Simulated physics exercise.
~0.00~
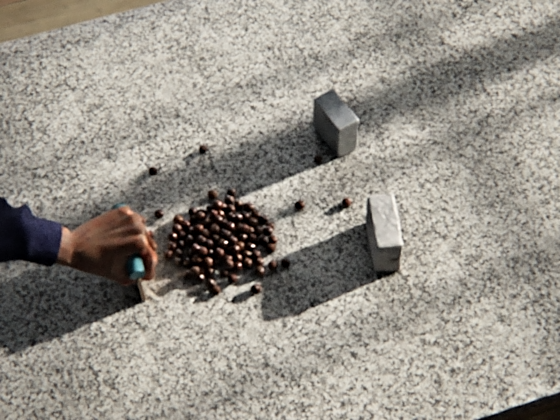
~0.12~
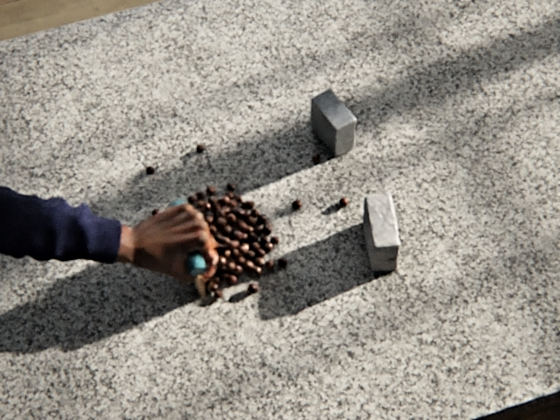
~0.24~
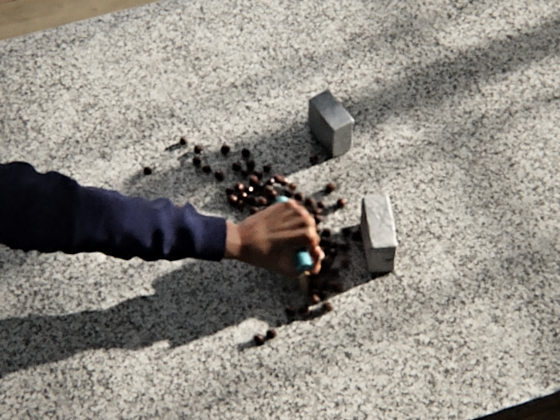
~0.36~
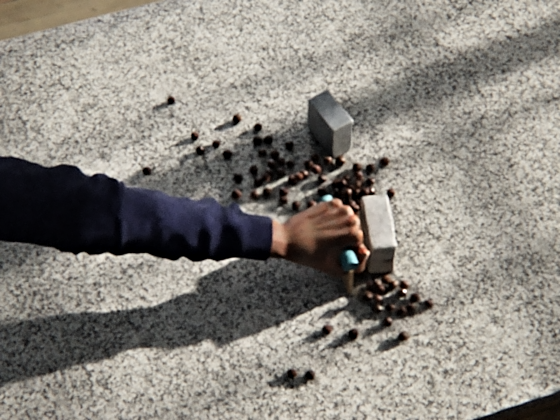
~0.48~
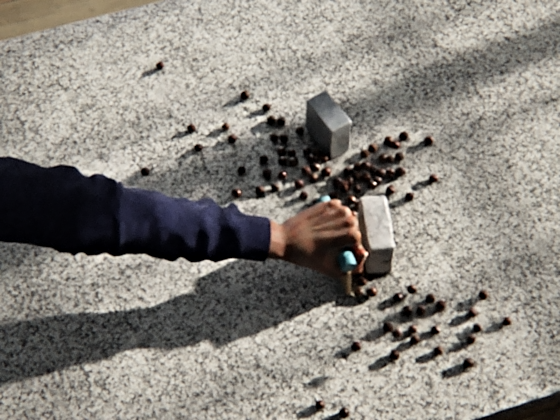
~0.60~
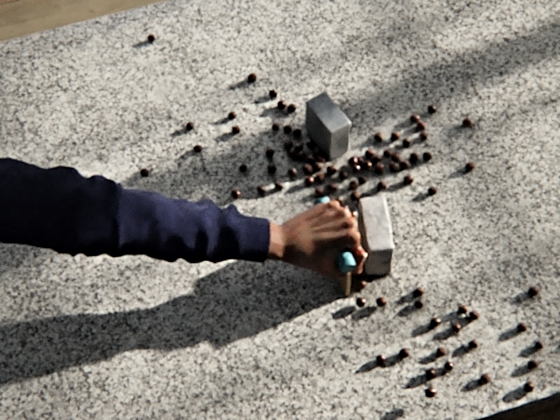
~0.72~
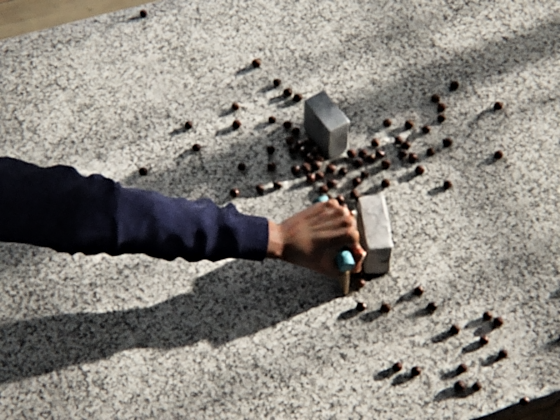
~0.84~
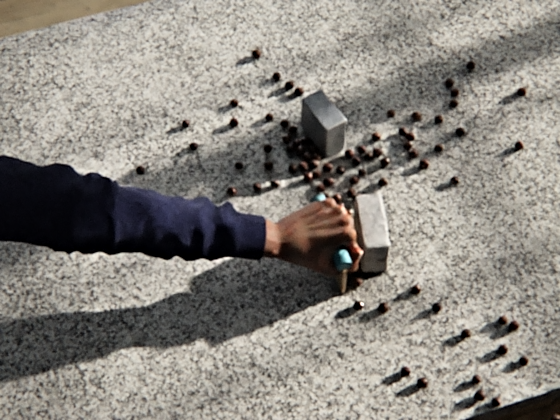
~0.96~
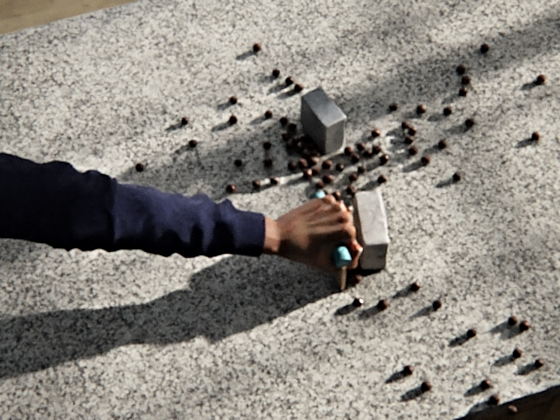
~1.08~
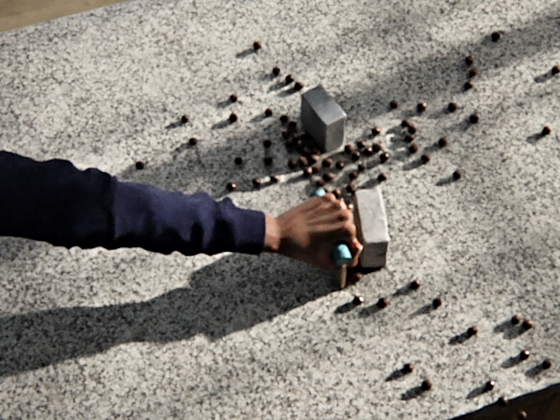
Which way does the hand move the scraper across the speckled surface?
The hand pushes the scraper to the right, into the brown balls and towards the two grey blocks, where it stops.
Hand pushing a scraper right into a pile of brown balls, stopping at two grey blocks while the balls scatter around them.
